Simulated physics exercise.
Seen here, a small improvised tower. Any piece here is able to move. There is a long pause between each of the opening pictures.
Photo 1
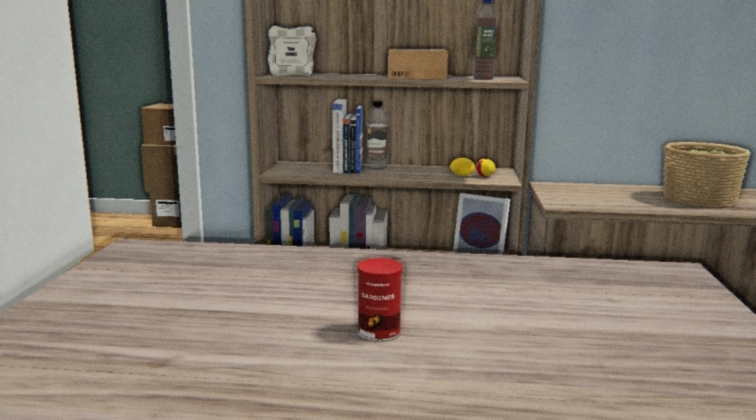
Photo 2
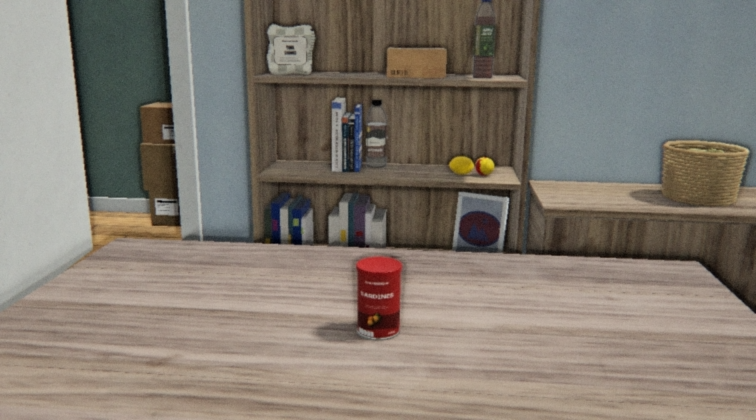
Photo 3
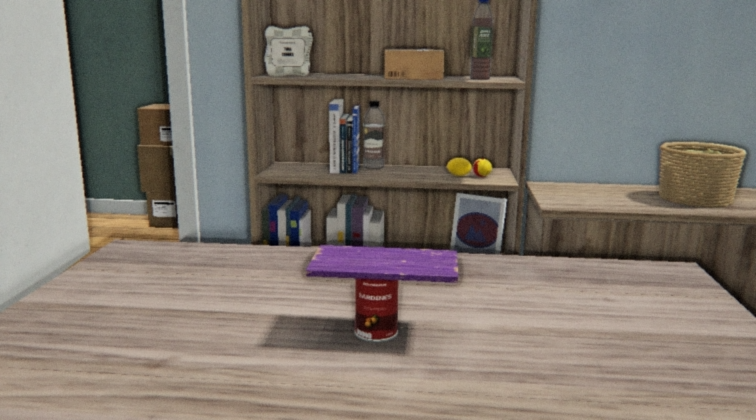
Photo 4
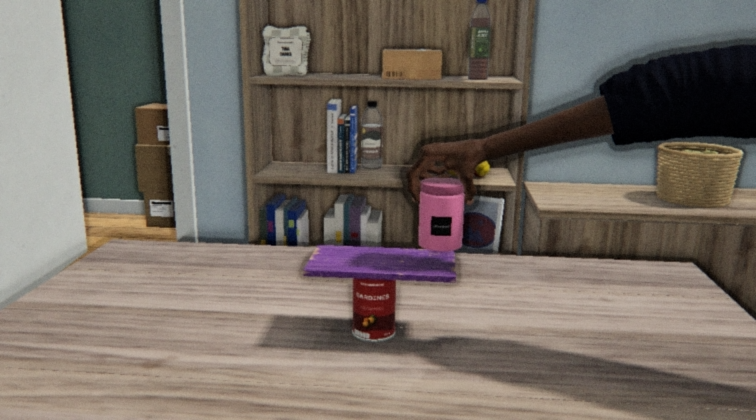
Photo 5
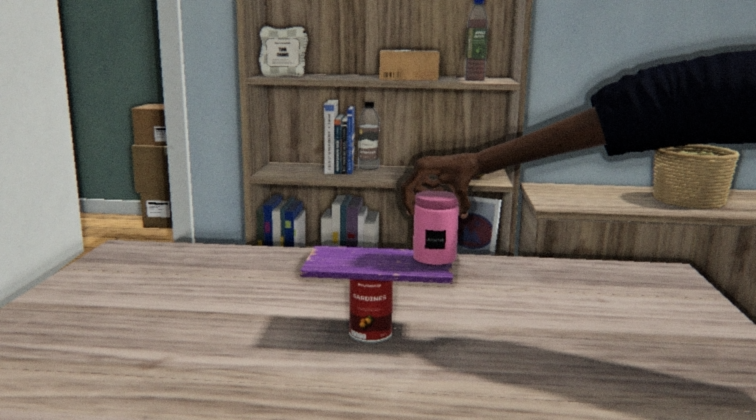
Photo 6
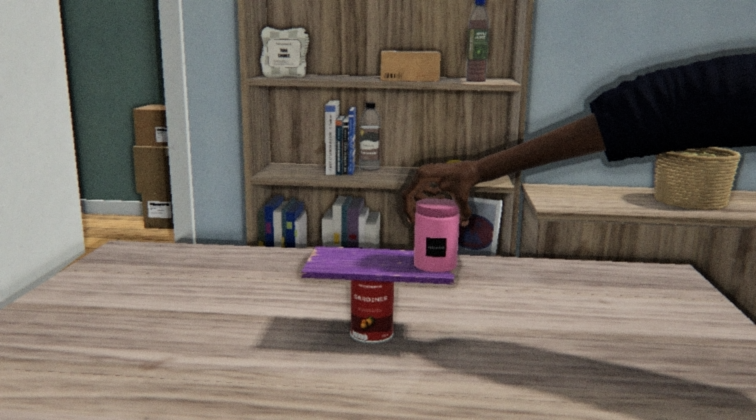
The video shows a red tin on a wooden table, then a purple board lying across its top. A hand reaching in from the right lowers a pink jar onto the board's right end and keeps hold of it.
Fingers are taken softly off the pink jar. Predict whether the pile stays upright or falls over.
I predict it will be unstable.
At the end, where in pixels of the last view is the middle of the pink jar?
It finishes at about (492, 326).
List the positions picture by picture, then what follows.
In the first picture, the last thing is not in view yet; red tin (380, 300).
In the second picture, the last thing is not in view yet; red tin (379, 298).
In the third picture, the last thing is not in view yet; red tin (377, 300).
In the fourth picture, on its way; pink jar (442, 214); red tin (374, 300).
In the fifth picture, on its way; pink jar (436, 227); red tin (371, 300).
In the sixth picture, set down, still held; pink jar (437, 235); red tin (372, 301).
Then, 0.30 s later than the last frame, pink jar now fallen; purple board tilted by 50°.
Then, 0.50 s later than the last frame, purple board on its side.
Then, 0.90 s later than the last frame, purple board now fallen.
When it is over, fallen, pink jar and purple board; red tin as before. End places, in pixels of the last picture, pink jar near (492, 326). The stack loses its balance.
